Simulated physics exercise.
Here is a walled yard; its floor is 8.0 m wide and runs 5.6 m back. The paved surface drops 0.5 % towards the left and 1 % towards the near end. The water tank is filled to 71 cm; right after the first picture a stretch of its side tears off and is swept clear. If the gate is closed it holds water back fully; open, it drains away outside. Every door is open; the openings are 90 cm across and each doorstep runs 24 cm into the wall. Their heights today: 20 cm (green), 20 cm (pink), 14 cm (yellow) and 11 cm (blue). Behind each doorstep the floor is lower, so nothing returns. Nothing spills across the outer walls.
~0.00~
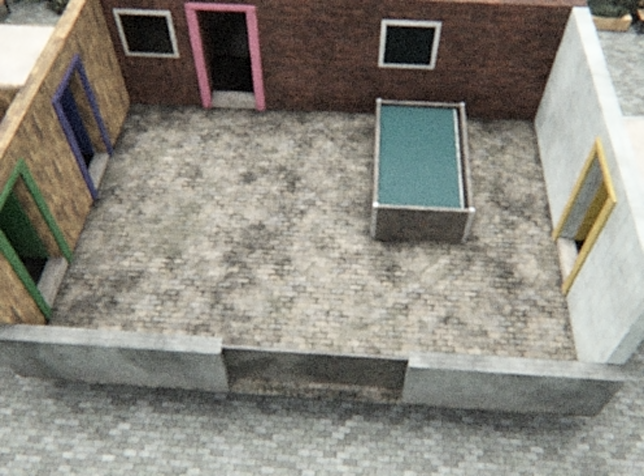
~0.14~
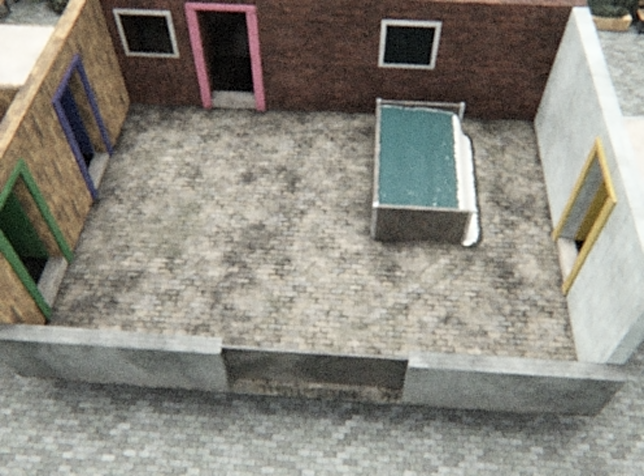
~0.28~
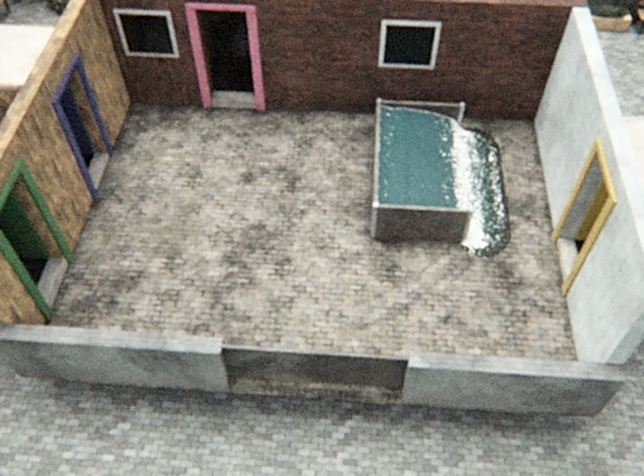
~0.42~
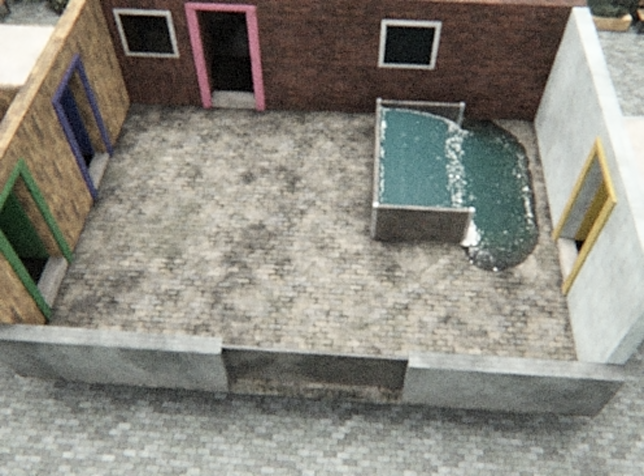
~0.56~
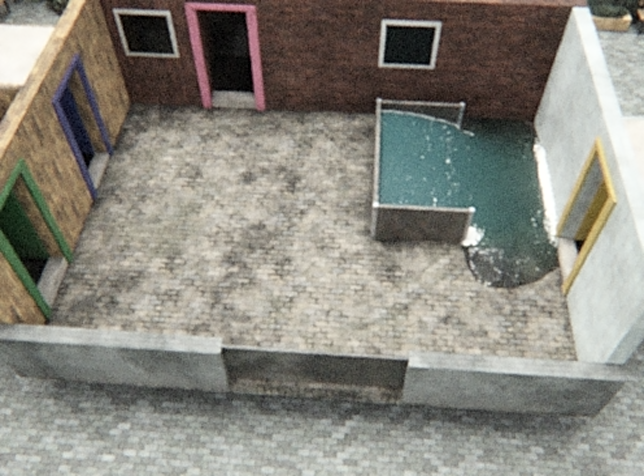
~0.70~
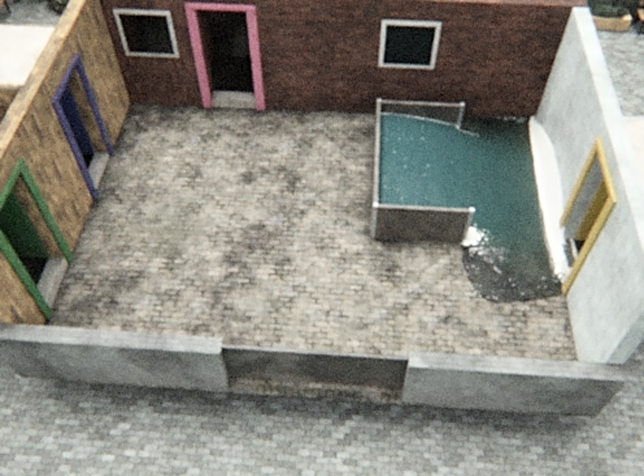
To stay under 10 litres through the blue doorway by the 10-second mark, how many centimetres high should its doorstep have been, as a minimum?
Close to 6 cm is just enough.
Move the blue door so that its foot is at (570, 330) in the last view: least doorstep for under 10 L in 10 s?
About 14.0 cm.
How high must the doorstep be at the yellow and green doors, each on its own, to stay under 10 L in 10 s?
About 28 cm at yellow and 10.5 cm at green.
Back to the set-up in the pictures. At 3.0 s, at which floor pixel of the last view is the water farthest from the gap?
At about (301, 371).
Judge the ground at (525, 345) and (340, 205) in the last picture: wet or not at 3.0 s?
In that order: Under water, dry.
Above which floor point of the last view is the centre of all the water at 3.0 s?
At about (469, 210).
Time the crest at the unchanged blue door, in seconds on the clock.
Near 5.0 s.
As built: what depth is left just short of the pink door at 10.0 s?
Some 1.0 cm.
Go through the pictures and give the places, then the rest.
In the first picture, still water, 71 cm deep, in the water tank at (421, 155); the blue door at (86, 134) is dry.
In the second picture, water pours out at (460, 177) and has run 0.3 m, to (476, 240); about 9 cm deep outside, 71 cm at the back.
In the third picture, water pours out at (459, 178) and has run 0.7 m, to (505, 239); about 12 cm deep outside, 66 cm at the back.
In the fourth picture, the front is at (532, 205), 1.3 m from the gap at (459, 179); 3.6 m2 of floor is wet, 60 cm left at the back.
In the fifth picture, the gap is at (459, 180), the front 1.6 m out at (559, 256); the back of the water tank holds 59 cm.
In the sixth picture, water pours out at (459, 180) and has run 1.8 m, to (564, 287); about 12 cm deep outside, 53 cm at the back; the blue door at (86, 134), 6.4 m from the gap, is still 6.6 m from the nearest water.
After 1.4 s water covers 15 % of the floor, deepest (50 cm) near (531, 121); it has not reached the blue door.
After 3.0 s water covers 35 % of the floor, deepest (30 cm) near (553, 388); it has not reached the blue door.
After 10.0 s water covers 85 % of the floor, deepest (14 cm) near (154, 361); 7 cm at the blue door, 0 litres in over its 11 cm doorstep.
At the blue door as built, the water arrived by 4.5 s and peaked near 9 cm at 5.0 s.
Run again over the same 10 s with other heights there, 19 litres in over 4.5 cm, 3 litres over 7.5 cm. The limit of 10 litres is kept from about 6 cm up.
